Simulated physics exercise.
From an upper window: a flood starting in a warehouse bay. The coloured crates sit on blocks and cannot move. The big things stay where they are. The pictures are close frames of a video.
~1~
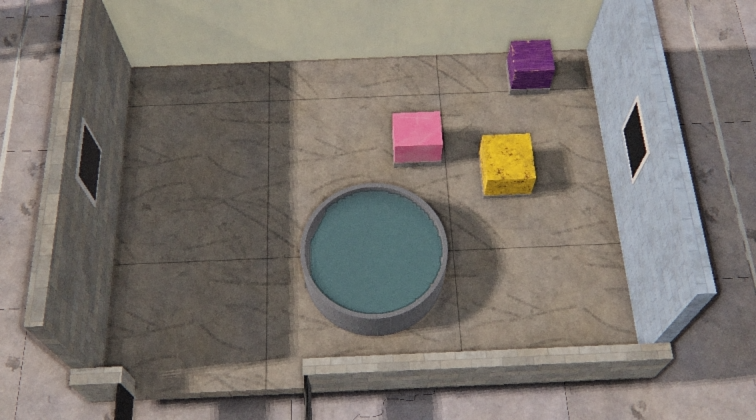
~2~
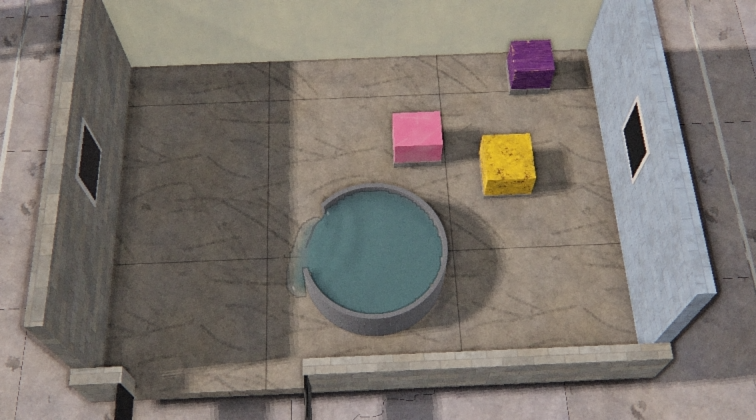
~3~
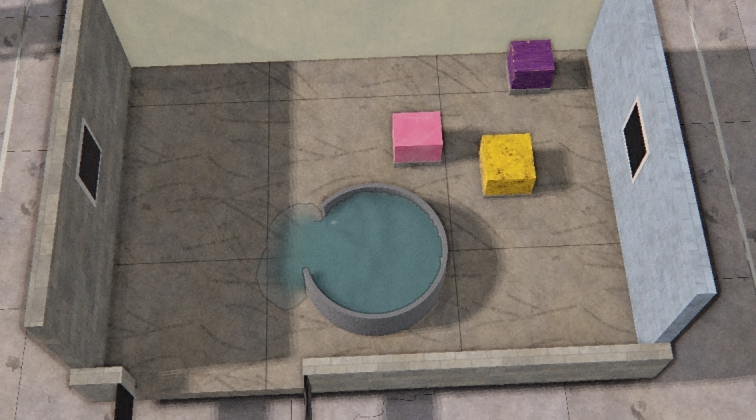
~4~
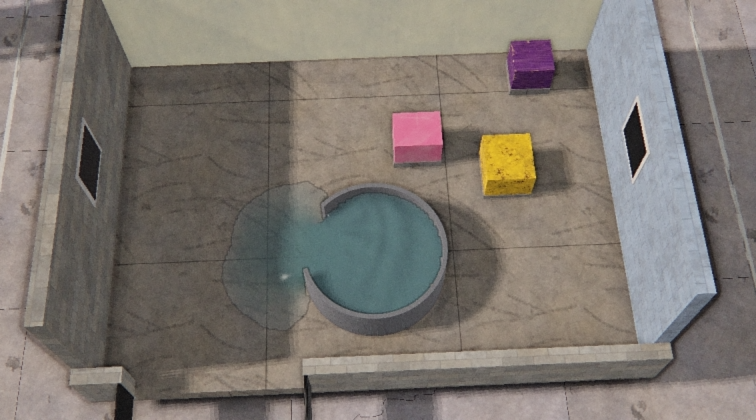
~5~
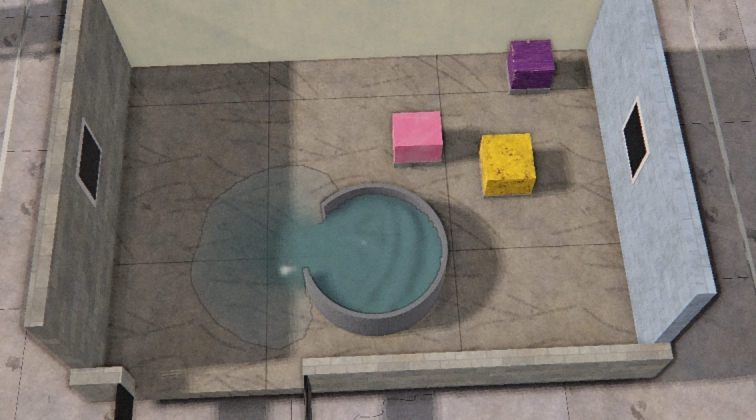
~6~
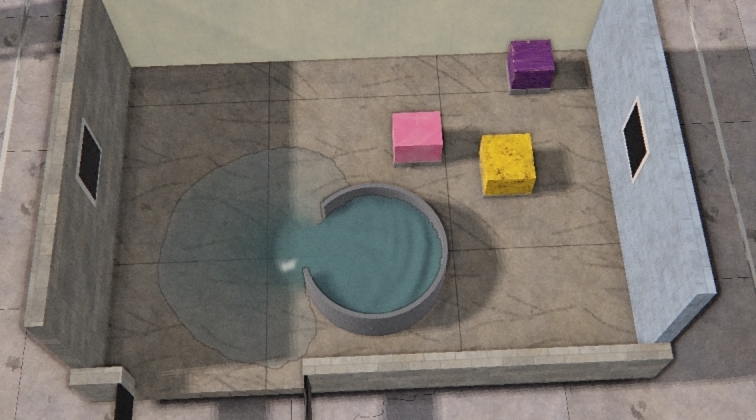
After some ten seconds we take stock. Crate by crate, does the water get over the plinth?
The pink crate stays dry; the yellow crate stays dry; the purple crate stays dry.
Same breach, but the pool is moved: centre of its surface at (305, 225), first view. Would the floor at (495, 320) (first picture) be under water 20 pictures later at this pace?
Answer: Not flooded.
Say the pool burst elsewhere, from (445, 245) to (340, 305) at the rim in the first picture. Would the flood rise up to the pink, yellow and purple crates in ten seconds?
Then: Pink escapes it; yellow is soaked; purple ends up wet.
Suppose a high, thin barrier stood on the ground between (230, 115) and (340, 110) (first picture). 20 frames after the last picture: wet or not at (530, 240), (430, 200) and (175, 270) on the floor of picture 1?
In turn: Not flooded, not flooded, under water.
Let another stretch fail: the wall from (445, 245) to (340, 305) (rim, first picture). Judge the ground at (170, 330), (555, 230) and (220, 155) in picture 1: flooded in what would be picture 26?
One after the other: Flooded, flooded, free of water.
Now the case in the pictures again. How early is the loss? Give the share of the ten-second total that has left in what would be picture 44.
Close to 60 %.
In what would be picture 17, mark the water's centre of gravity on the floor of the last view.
Around (269, 245).
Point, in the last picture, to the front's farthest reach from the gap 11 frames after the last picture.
At about (132, 74).
A moment on, water covers 35 % of the floor; the pink crate not reached, the yellow crate not reached, the purple crate not reached.
Next, water covers 40 % of the floor; the pink crate not reached, the yellow crate not reached, the purple crate not reached.
Then, water covers 40 % of the floor; the pink crate not reached, the yellow crate not reached, the purple crate not reached.
Later, water covers 65 % of the floor; the pink crate water round its plinth, the yellow crate water round its plinth, the purple crate water round its plinth.
In the end, water covers 90 % of the floor; the pink crate stayed above the water, the yellow crate stayed above the water, the purple crate stayed above the water.
